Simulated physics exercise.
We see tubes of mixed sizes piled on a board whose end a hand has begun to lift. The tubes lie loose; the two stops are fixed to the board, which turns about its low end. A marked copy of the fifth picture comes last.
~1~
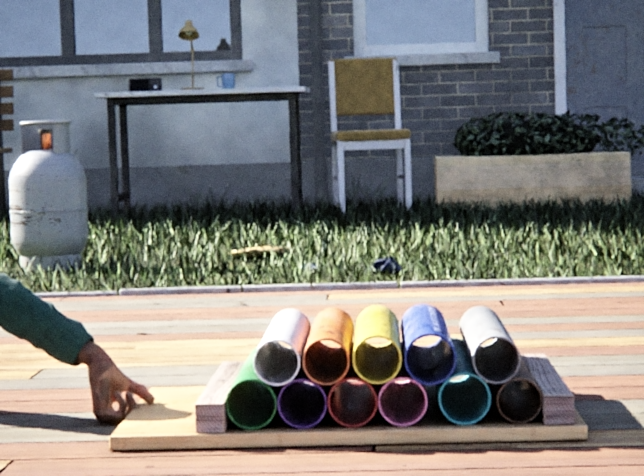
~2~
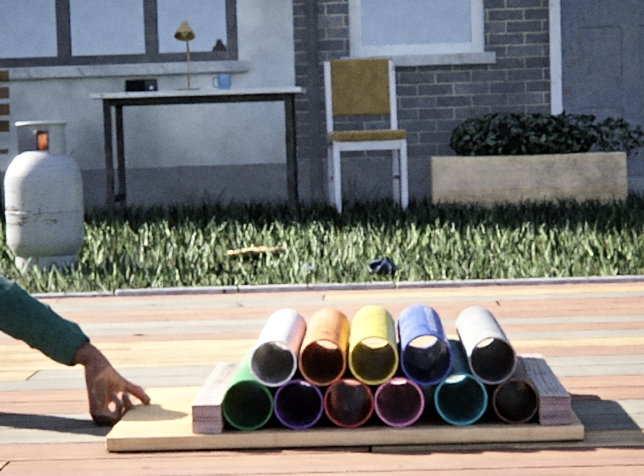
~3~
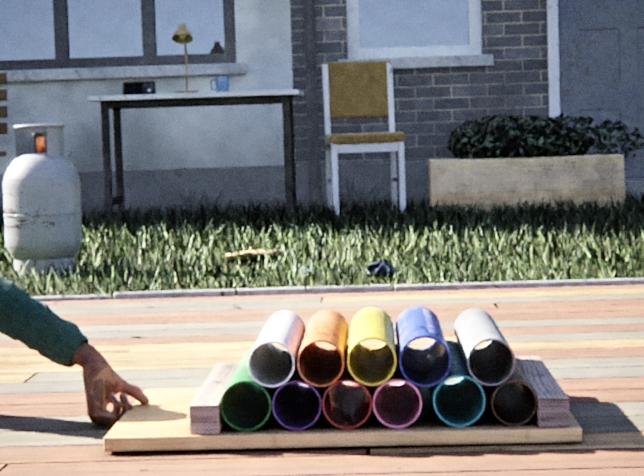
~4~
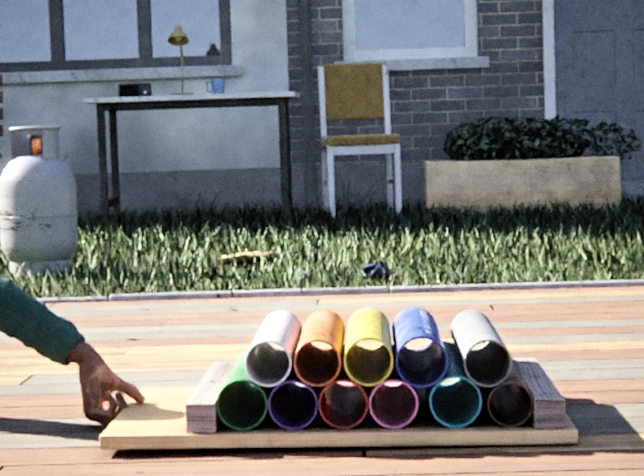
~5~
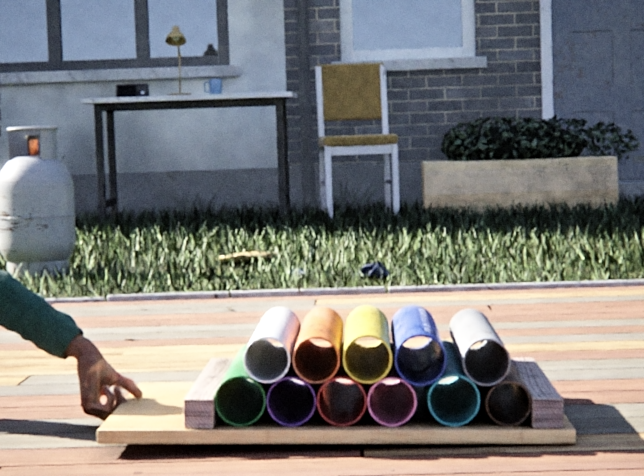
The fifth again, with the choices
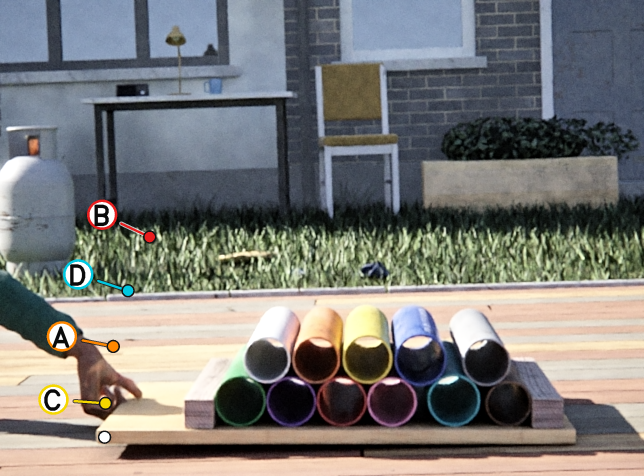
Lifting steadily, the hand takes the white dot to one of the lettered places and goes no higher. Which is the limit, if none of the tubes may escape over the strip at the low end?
The answer is mark D.
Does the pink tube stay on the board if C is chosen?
The pink tube: Yes.
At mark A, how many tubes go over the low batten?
At A the number is none.
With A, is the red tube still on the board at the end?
Yes, with A.
On the copy, A at (113, 347); B at (150, 237); C at (106, 403); D at (128, 291); the white dot at (105, 437).
On D. First, board at 14°.
Then, board at 20°.
Finally, board at 20°, none over the low batten.
By contrast, A none over the low batten; B one over the low batten (grey); C none over the low batten.
